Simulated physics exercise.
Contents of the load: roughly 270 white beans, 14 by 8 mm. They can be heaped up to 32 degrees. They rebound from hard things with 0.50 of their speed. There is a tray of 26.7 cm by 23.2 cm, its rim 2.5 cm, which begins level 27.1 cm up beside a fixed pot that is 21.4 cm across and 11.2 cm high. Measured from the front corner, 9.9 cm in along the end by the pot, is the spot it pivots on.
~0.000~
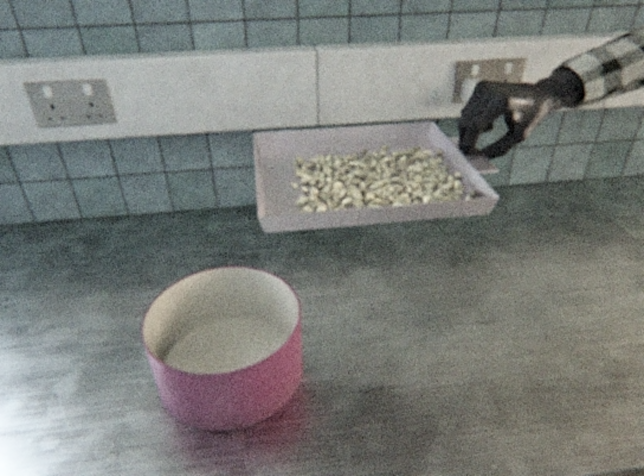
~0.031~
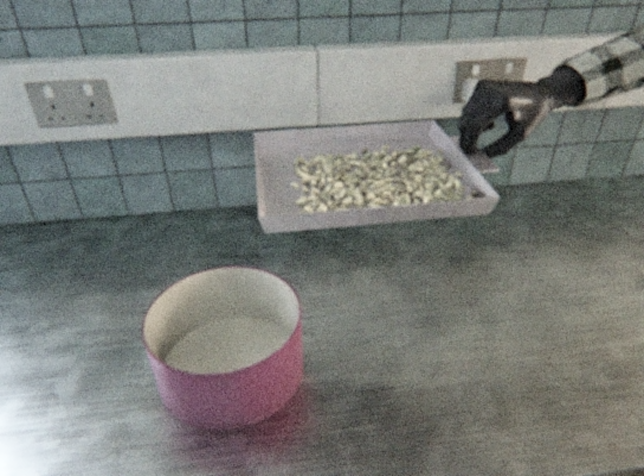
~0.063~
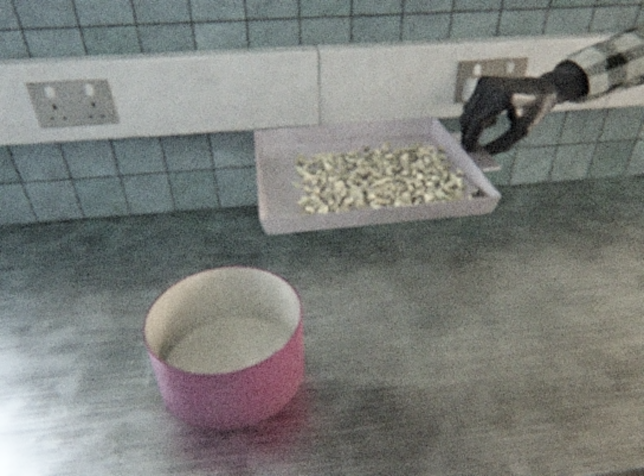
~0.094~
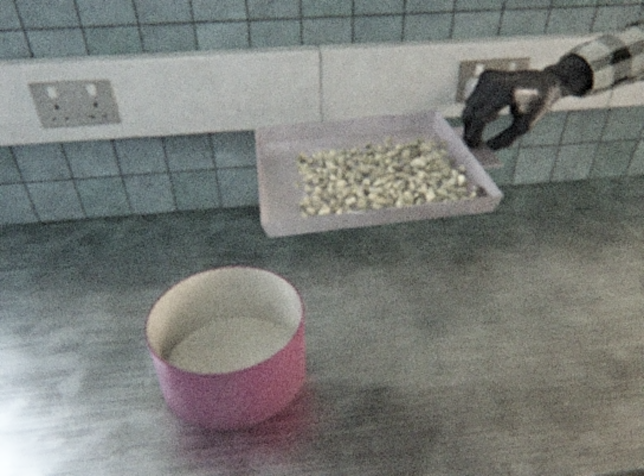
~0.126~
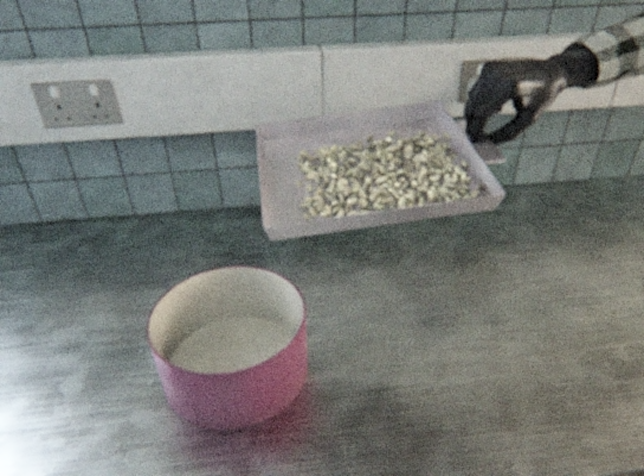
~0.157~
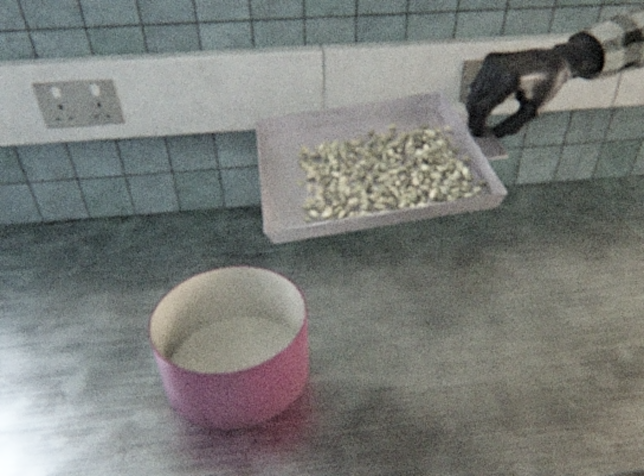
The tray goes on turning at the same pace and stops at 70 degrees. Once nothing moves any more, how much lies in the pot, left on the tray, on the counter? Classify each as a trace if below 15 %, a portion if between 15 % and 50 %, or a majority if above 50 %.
Pot: A portion. Tray: A portion. Counter: A portion.
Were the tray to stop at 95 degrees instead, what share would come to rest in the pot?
The pot would get around 65 per cent.
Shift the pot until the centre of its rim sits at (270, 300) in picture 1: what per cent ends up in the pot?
60 %.
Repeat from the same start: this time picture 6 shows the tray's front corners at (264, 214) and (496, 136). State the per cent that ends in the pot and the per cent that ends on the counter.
Pot 45, counter 30.
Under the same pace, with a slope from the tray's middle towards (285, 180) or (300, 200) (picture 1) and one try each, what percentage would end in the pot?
Estimate: Some 35 % and some 80 % respectively.
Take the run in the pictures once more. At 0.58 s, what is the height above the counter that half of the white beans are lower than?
The halfway mark is near 28 cm.
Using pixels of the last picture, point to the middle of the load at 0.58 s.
Approximately (350, 209) in the final picture.
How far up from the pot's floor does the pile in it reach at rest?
Around 1.0 cm above the floor.
After 0.41 s, tilt 41 degrees; the tray holds 100 %, the pot 0 %.
After 0.58 s, tilt 61 degrees; the tray holds 100 %, the pot 0 %.
After 0.87 s, tilt 70 degrees; the tray holds 50 %, the pot 20 %.
At rest (2.7 s), pot 40 %, tray 25 %, counter 35 %.
